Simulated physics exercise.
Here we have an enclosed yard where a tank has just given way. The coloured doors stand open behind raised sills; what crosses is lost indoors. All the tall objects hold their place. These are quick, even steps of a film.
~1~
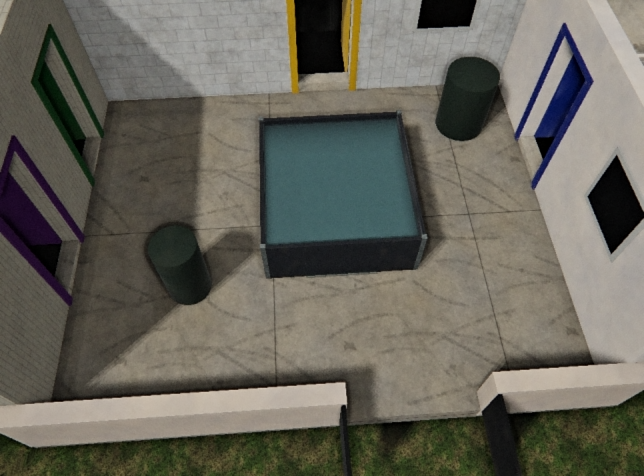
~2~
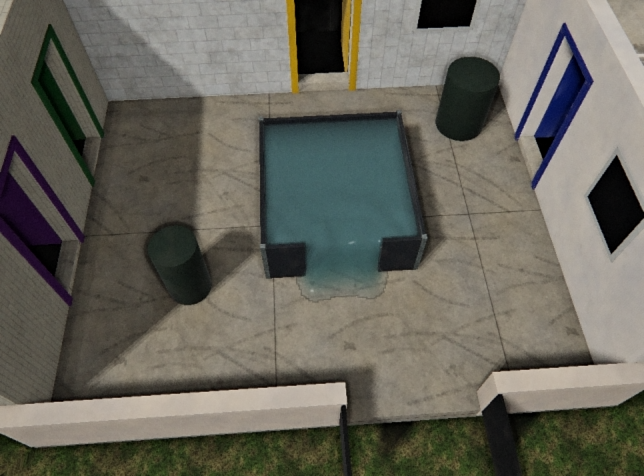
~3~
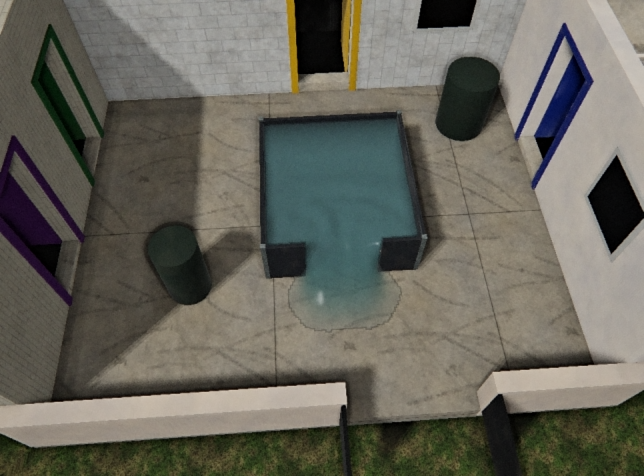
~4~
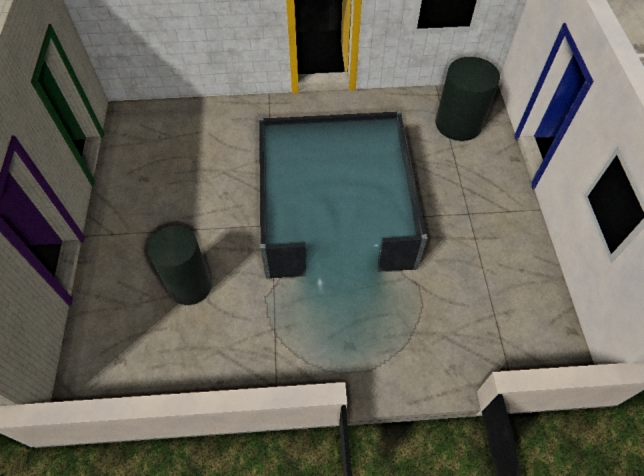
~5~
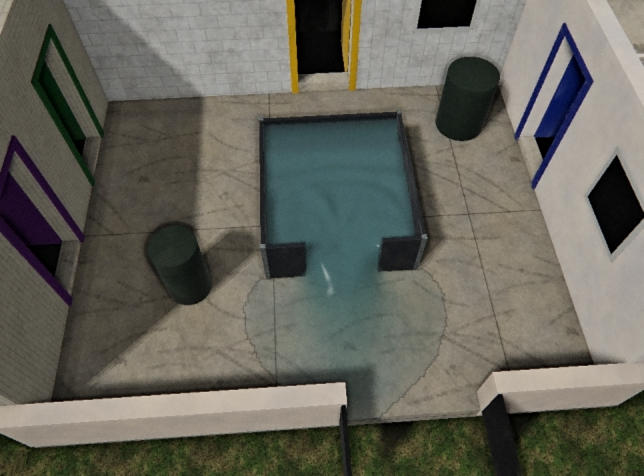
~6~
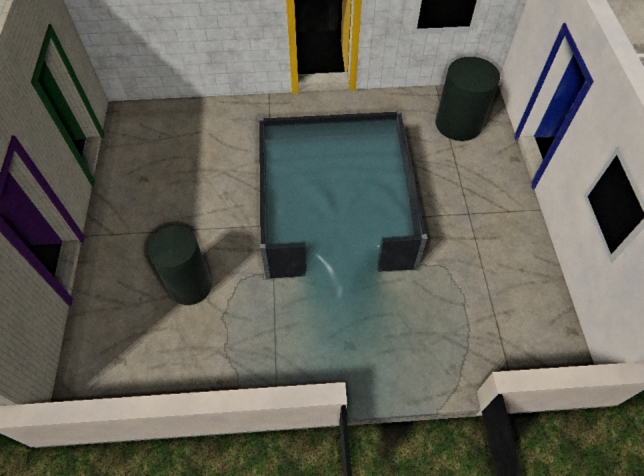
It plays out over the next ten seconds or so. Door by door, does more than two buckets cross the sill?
In the end: The green door holds within the limit; the blue door holds within the limit; the purple door holds within the limit; the yellow door holds within the limit.
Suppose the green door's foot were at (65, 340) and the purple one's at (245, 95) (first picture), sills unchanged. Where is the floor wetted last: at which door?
The door marked yellow.
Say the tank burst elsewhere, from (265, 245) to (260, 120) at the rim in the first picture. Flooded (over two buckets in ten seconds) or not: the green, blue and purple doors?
In short: Green goes over, blue is under, purple takes more.
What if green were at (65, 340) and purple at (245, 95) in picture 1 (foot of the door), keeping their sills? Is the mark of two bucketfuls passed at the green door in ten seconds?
One by one: The green door is over.
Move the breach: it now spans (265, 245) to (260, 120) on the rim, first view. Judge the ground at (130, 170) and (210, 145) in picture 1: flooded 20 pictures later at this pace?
As listed: Flooded, wet.
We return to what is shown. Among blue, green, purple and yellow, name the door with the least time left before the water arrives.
First comes the purple-painted one.
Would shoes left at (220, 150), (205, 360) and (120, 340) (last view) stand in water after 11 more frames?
In that order: Free of water, covered, wet.
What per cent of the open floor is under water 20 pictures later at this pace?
I make it 40 per cent.
A moment on, water covers 20 % of the floor; the green door not reached, the blue door not reached, the purple door not reached, the yellow door not reached.
Next, water covers 25 % of the floor; the green door not reached, the blue door not reached, the purple door not reached, the yellow door not reached.
Then, water covers 40 % of the floor; the green door wet at the sill, nothing in, the blue door not reached, the purple door wet at the sill, nothing in, the yellow door not reached.
Later, water covers 75 % of the floor; the green door wet at the sill, nothing in, the blue door wet at the sill, nothing in, the purple door under two buckets in, the yellow door not reached.
In the end, water covers 95 % of the floor; the green door under two buckets in, the blue door wet at the sill, nothing in, the purple door under two buckets in, the yellow door wet at the sill, nothing in.
